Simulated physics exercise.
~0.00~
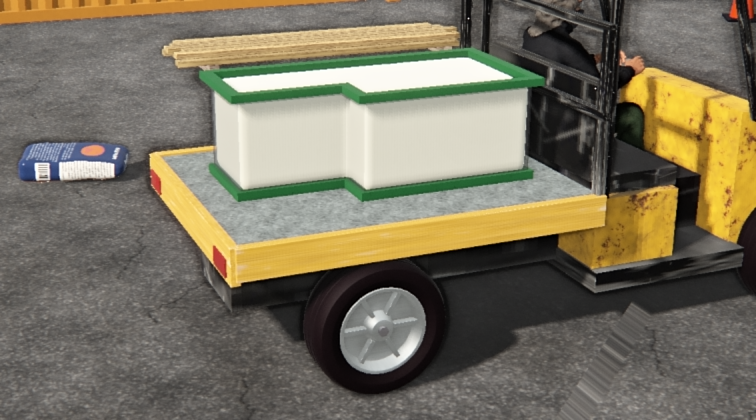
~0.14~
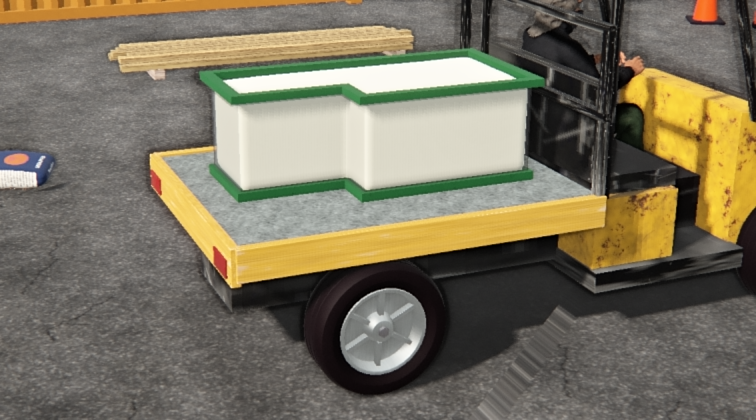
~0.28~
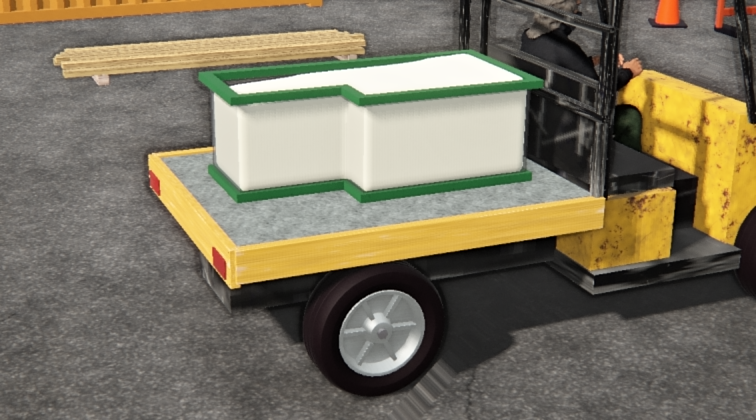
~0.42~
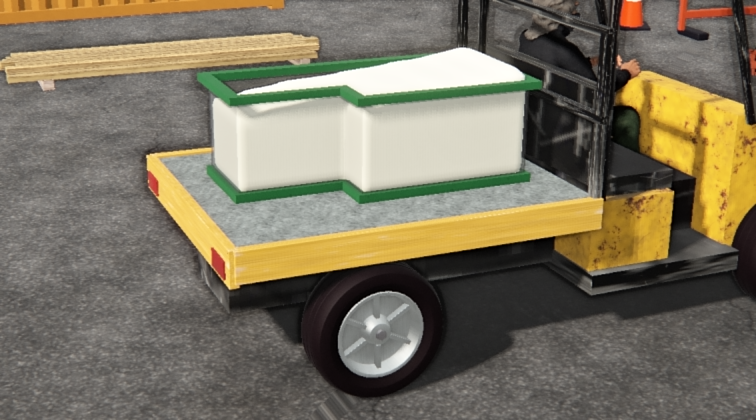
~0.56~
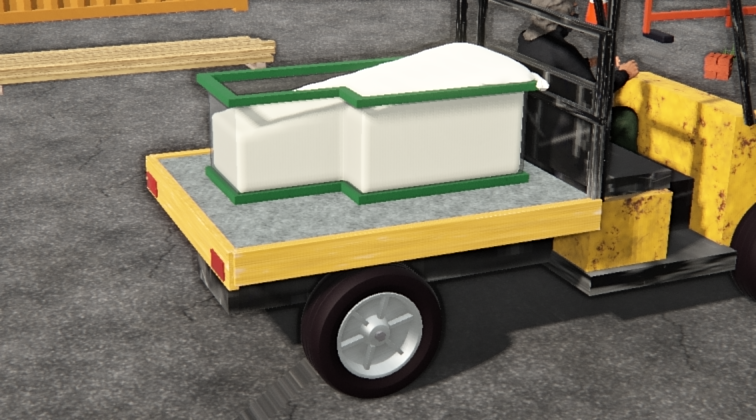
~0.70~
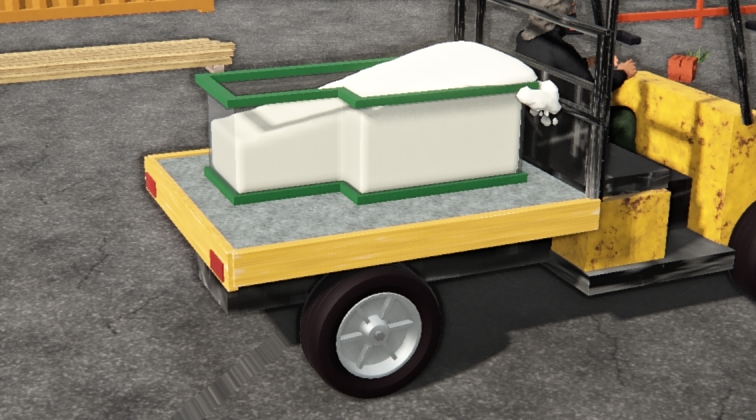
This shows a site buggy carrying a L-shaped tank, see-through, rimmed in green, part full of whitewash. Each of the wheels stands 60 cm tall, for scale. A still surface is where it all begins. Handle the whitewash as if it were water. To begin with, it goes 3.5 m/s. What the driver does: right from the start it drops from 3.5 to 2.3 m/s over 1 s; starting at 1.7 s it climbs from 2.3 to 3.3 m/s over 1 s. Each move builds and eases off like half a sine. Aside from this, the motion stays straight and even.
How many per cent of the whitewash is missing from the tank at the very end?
11 %.
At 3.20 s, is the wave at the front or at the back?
Result: At the forward end.
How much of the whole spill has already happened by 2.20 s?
Near 100 in a hundred.
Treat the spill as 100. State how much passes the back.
Share: Near 20%.
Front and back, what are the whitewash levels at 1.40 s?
About 32 cm in front and 50 cm behind.
By 1.40 s the surface is 32 cm up at the front and 51 cm at the back; 8 per cent is out, over the front.
By 2.20 s the surface is 30 cm up at the front and 41 cm at the back; 10 per cent is out, over the front.
By 3.20 s the surface is 39 cm up at the front and 32 cm at the back; 11 per cent is out, over the front.
By 5.68 s 11 per cent is out, over the front, 31 of 279 litres.
